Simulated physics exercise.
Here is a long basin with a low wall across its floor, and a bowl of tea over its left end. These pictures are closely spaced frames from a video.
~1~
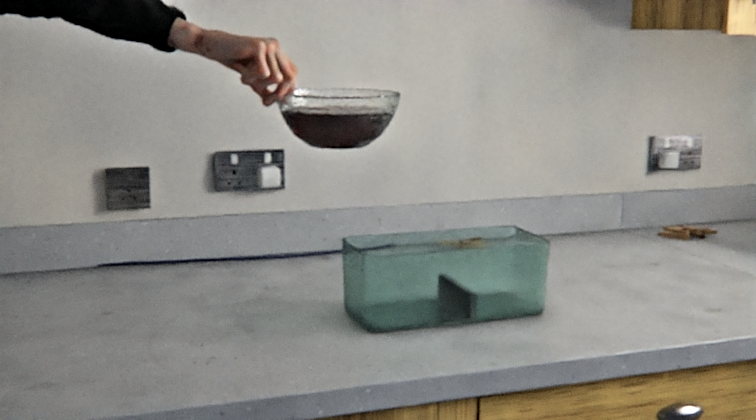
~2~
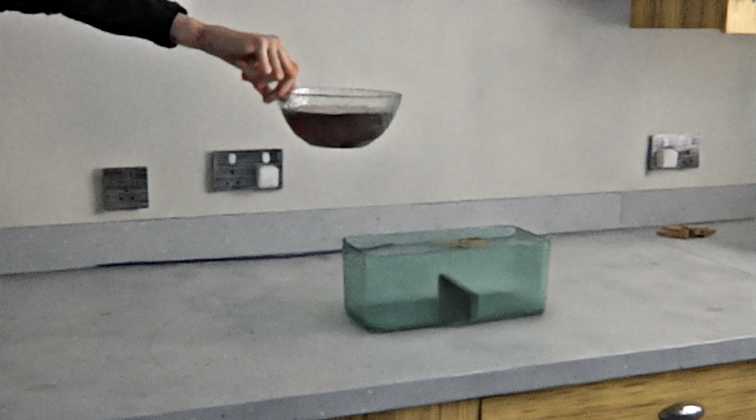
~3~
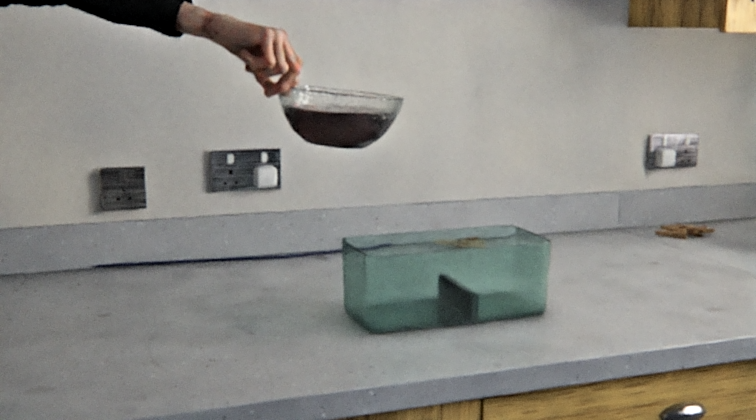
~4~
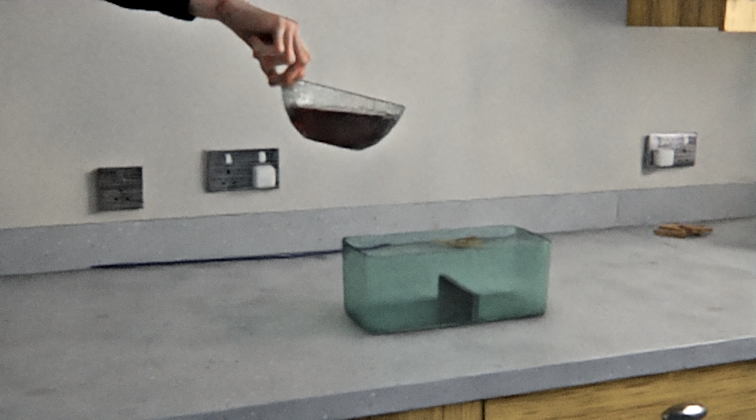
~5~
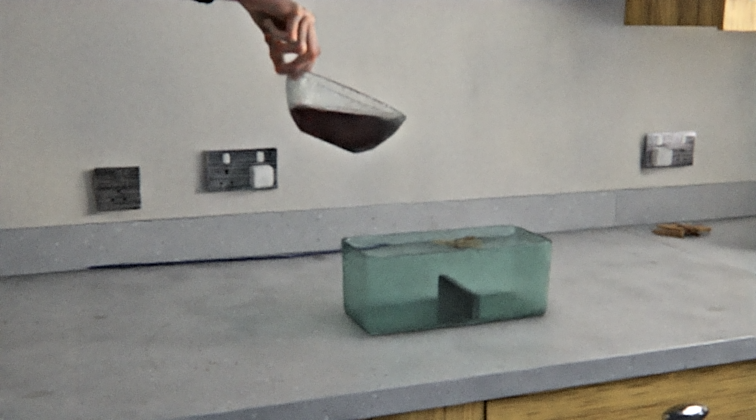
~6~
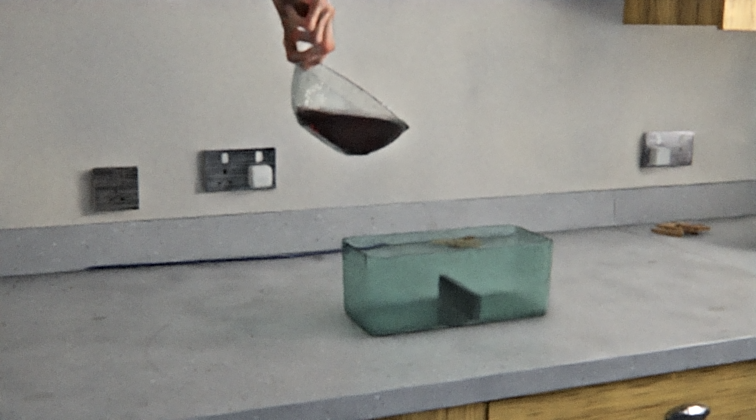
At the start, a hand holds a clear glass bowl of dark tea level above a long greenish basin with a low wall inside, on a grey counter. The hand then tilts the bowl to the right, gradually at first and then more steeply, until the tea lies close to the lowered right rim.
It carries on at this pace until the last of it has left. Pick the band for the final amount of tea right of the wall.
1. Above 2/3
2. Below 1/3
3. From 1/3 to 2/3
The answer is 2.
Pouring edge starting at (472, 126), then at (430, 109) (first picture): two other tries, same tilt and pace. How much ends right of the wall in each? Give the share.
60 and 40 per cent.
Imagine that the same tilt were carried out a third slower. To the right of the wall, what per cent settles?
Estimate: Around 10 %.
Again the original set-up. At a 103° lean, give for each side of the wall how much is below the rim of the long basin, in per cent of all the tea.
Near 50 in a hundred left, near 0 in a hundred right.
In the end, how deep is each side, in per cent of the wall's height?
Levels: Left around 60 per cent, right around 20 per cent.
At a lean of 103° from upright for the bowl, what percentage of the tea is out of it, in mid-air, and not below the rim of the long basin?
It's close to 45 percent.
A moment on, the bowl is tipped right over and 4 per cent is still to pour, 51 is left of the wall and 0 right of it.
Next, the bowl is tipped right over and 0 per cent is still to pour, 78 is left of the wall and 7 right of it.
Then the bowl is tipped right over and 0 per cent is still to pour, 74 is left of the wall and 19 right of it.
Later the bowl is tipped right over and 0 per cent is still to pour, 74 is left of the wall and 19 right of it.
At rest 74 per cent lies left of the wall, 19 right of it and 7 outside.
